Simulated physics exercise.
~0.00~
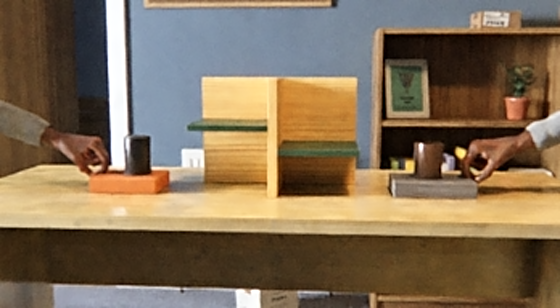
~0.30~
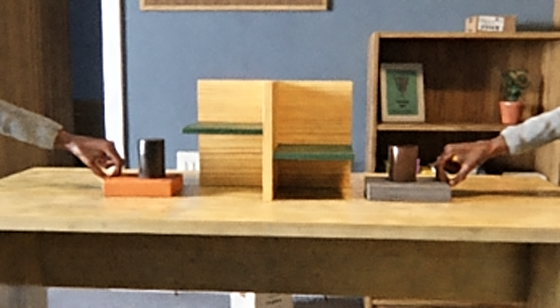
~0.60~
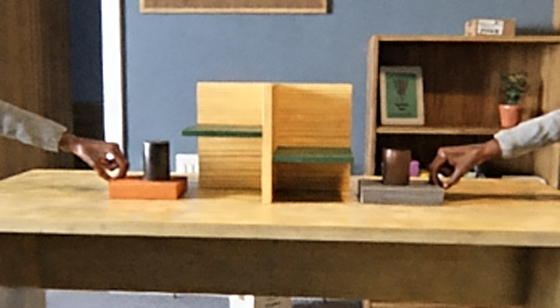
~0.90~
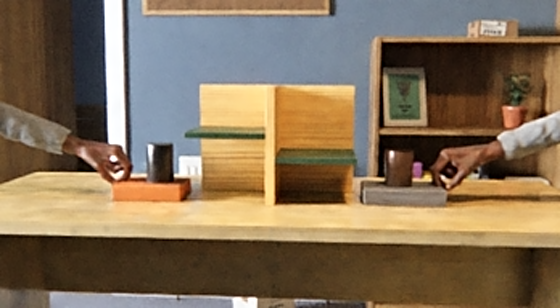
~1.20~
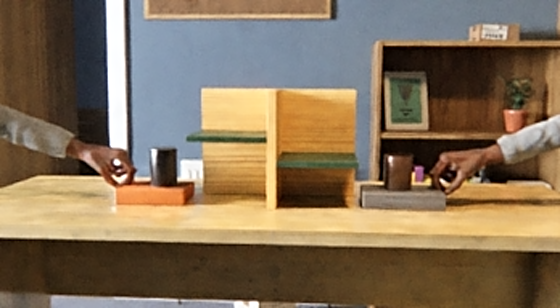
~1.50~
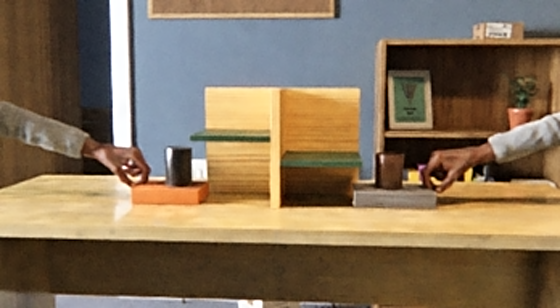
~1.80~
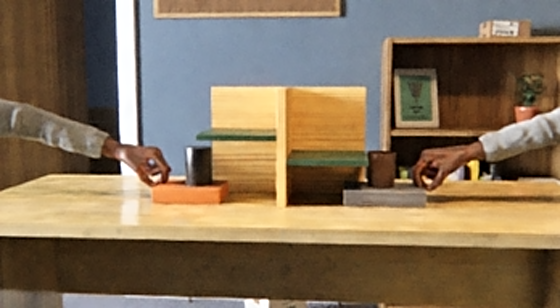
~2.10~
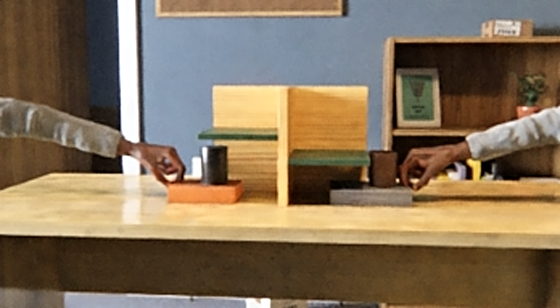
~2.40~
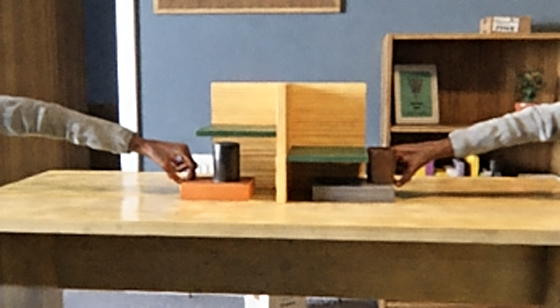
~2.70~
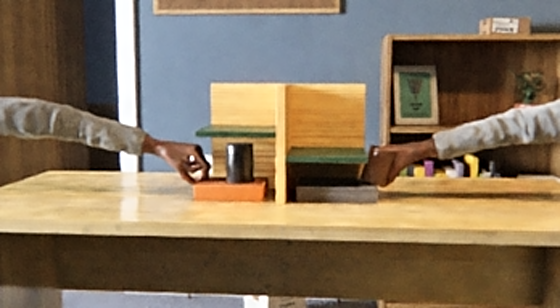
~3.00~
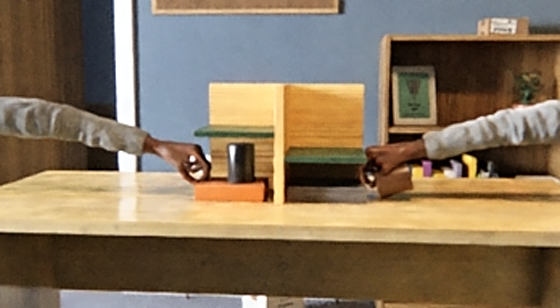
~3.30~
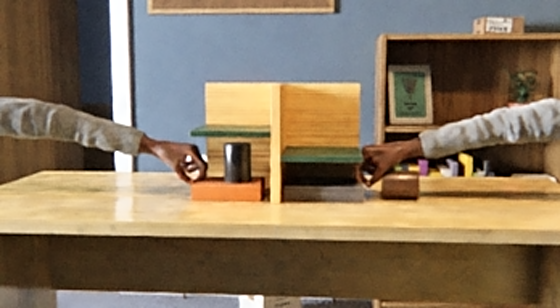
Two hands push boards under green shelves; the black cylinder clears, the brown one topples off.
